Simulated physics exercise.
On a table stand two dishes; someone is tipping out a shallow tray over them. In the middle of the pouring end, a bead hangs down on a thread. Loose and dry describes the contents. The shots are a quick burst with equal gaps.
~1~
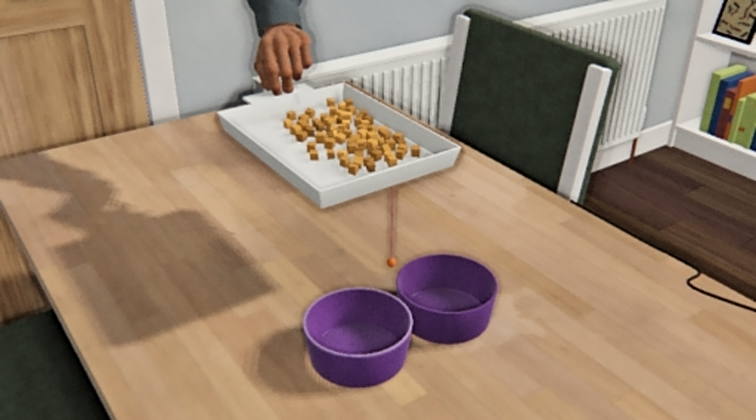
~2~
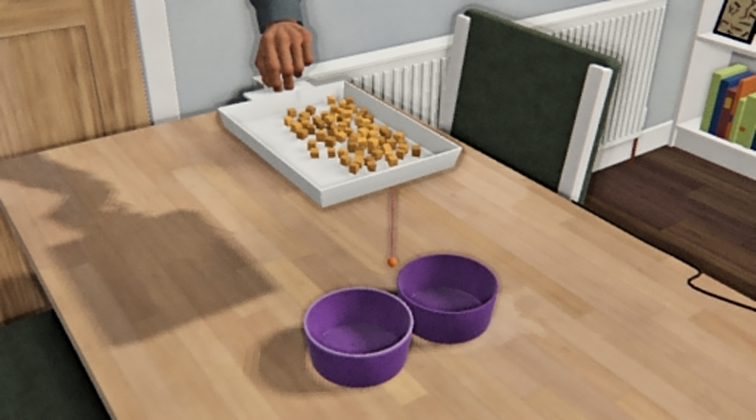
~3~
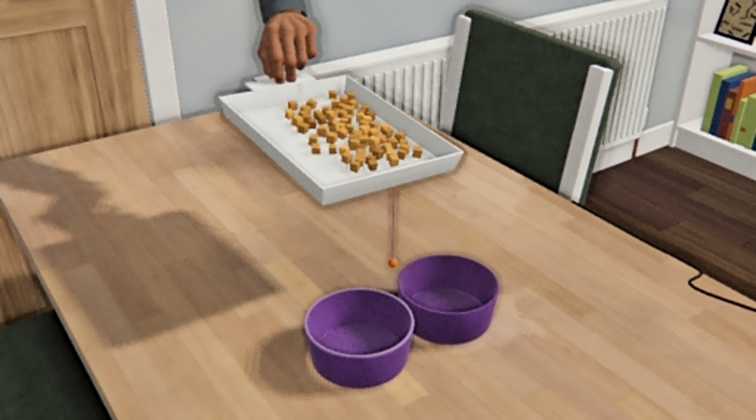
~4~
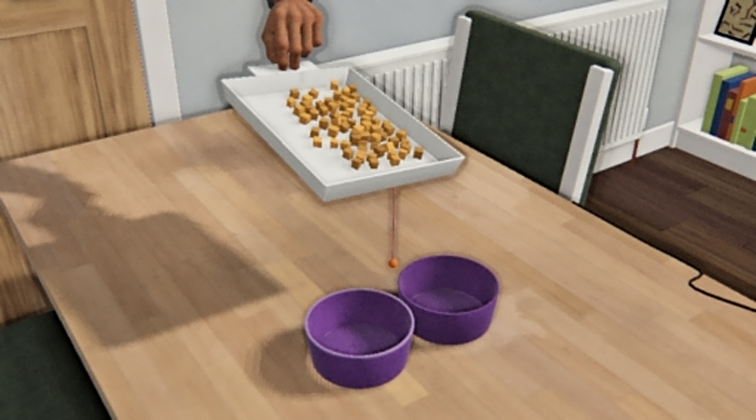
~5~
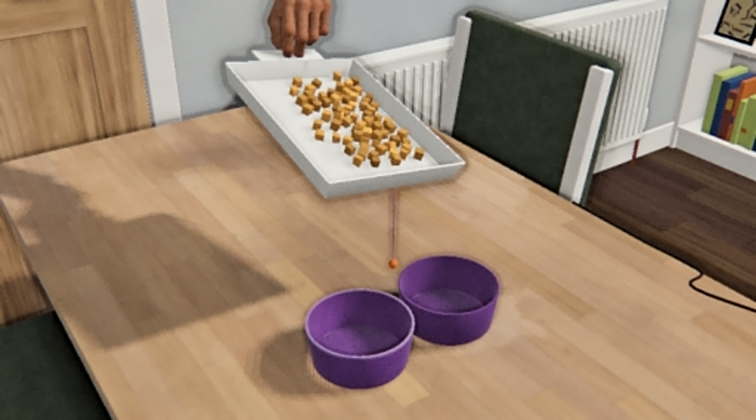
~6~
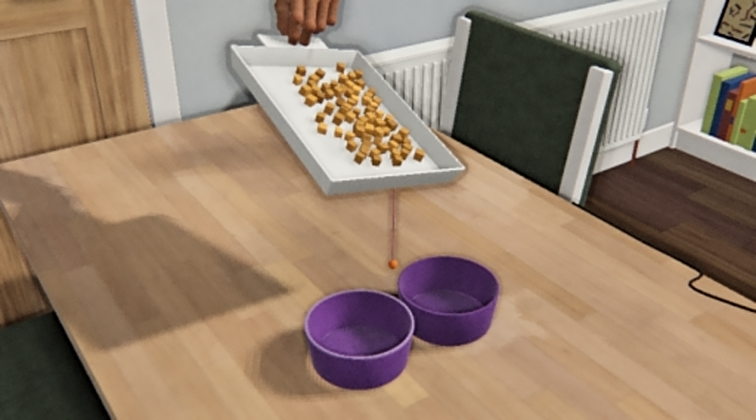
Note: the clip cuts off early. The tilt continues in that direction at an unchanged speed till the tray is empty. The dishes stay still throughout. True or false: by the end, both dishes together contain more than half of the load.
False.
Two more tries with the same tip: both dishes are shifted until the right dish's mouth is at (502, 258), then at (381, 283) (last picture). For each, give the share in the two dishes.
In order, 50 % and 0 %.
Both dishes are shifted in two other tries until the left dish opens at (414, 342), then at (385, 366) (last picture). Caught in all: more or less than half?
At place one the minor share; at place two the minor share.
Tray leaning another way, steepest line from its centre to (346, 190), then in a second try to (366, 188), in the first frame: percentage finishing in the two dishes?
I'd expect around 90 in a hundred first and around 90 in a hundred second.
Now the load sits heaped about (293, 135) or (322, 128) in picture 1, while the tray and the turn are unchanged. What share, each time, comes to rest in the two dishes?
Share in order: Roughly 50 %, 40 %.
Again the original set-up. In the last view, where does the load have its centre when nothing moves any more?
The centre comes to rest near (473, 286).
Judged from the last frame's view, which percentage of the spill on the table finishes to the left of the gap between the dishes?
Left fraction: Around 0 per cent.
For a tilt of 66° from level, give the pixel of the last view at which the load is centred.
Near the pixel (416, 141).
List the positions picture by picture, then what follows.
In the first frame, corners of the pouring end at (322, 188) and (454, 147), level; middle of the load at (348, 134), croutons; left dish at (389, 365); right dish at (479, 322); bead on its thread at (391, 263).
In the second frame, corners of the pouring end at (323, 187) and (455, 147), level; middle of the load at (349, 132).
In the third frame, corners of the pouring end at (325, 185) and (456, 151), tipped barely, lowest at the right corner; middle of the load at (350, 129).
In the fourth frame, corners of the pouring end at (328, 182) and (458, 156), tipped a little, lowest at the right corner; middle of the load at (352, 123).
In the fifth frame, corners of the pouring end at (331, 179) and (458, 161), tipped clearly, lowest at the right corner; middle of the load at (354, 118).
In the sixth frame, corners of the pouring end at (334, 177) and (458, 166), tipped clearly, lowest at the right corner; middle of the load at (356, 113); left dish at (390, 367); right dish at (480, 324).
Soon after the last picture, tray tipped steeply; all on the tray.
A little later, tray tipped past a quarter turn; nearly all on the tray; a stray few outside both.
Later still, tray tipped past a quarter turn; about a quarter in the right dish; most outside both.
At rest, tray tipped past a quarter turn; none in the left dish; about a quarter in the right dish; most outside both.
